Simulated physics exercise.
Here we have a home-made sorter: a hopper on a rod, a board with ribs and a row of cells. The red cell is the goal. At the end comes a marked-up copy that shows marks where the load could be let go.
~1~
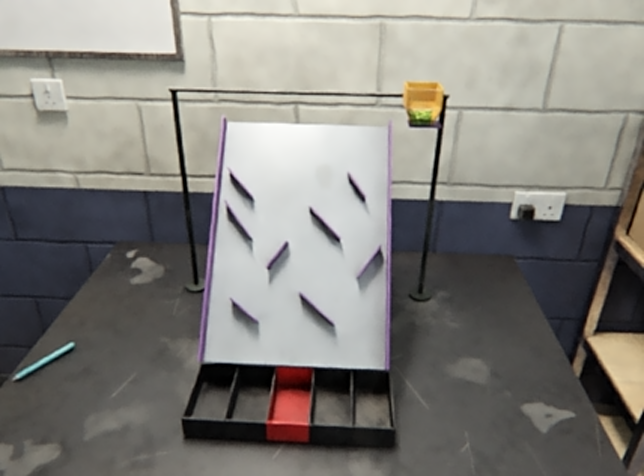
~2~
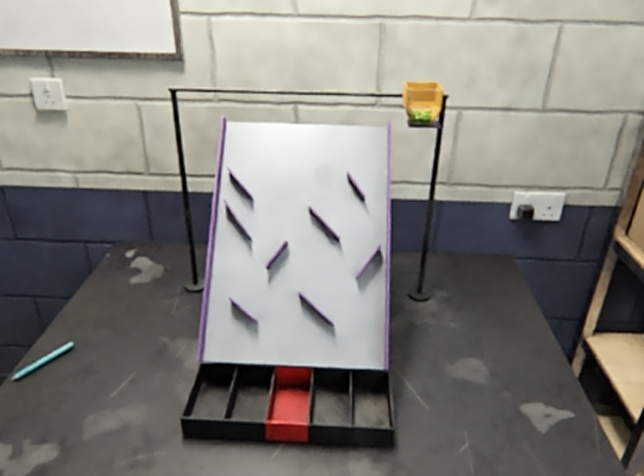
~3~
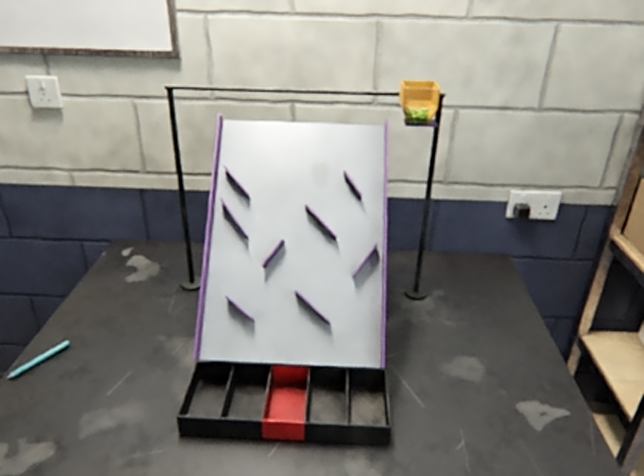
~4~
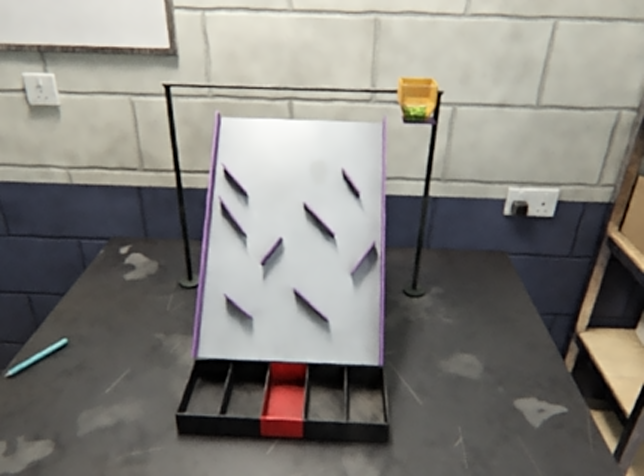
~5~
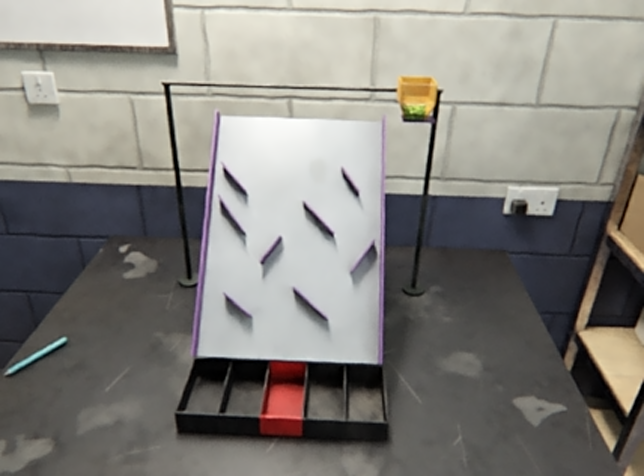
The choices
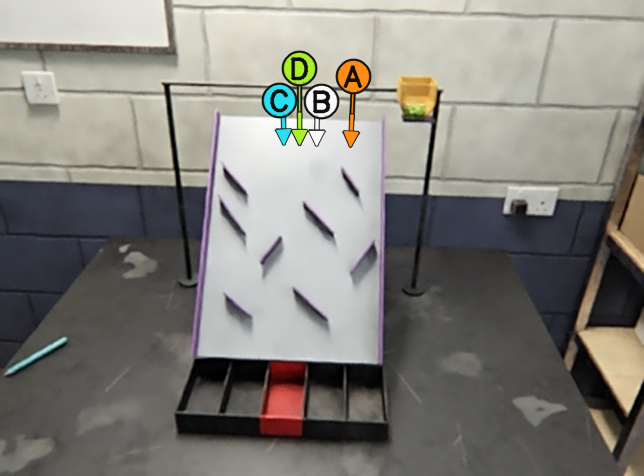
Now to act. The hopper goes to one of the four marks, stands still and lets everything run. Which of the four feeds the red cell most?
Mark C.
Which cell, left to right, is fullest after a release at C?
It is the third one.
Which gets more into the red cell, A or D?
D.
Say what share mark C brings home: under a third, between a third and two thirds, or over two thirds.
Mark C gives between a third and two thirds.
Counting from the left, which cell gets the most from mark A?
The fifth from the left.
On the marked copy, mark A meets the board at (350, 141); mark B meets the board at (316, 140); mark C meets the board at (283, 139); mark D meets the board at (299, 139).
With A, none in the red cell, nearly all in other cells, a small part held on the board.
With B, a small part in the red cell, most in other cells, a small part outside the box.
With C, about half in the red cell, about a third in other cells.
With D, about a third in the red cell, about half in other cells, a small part outside the box.
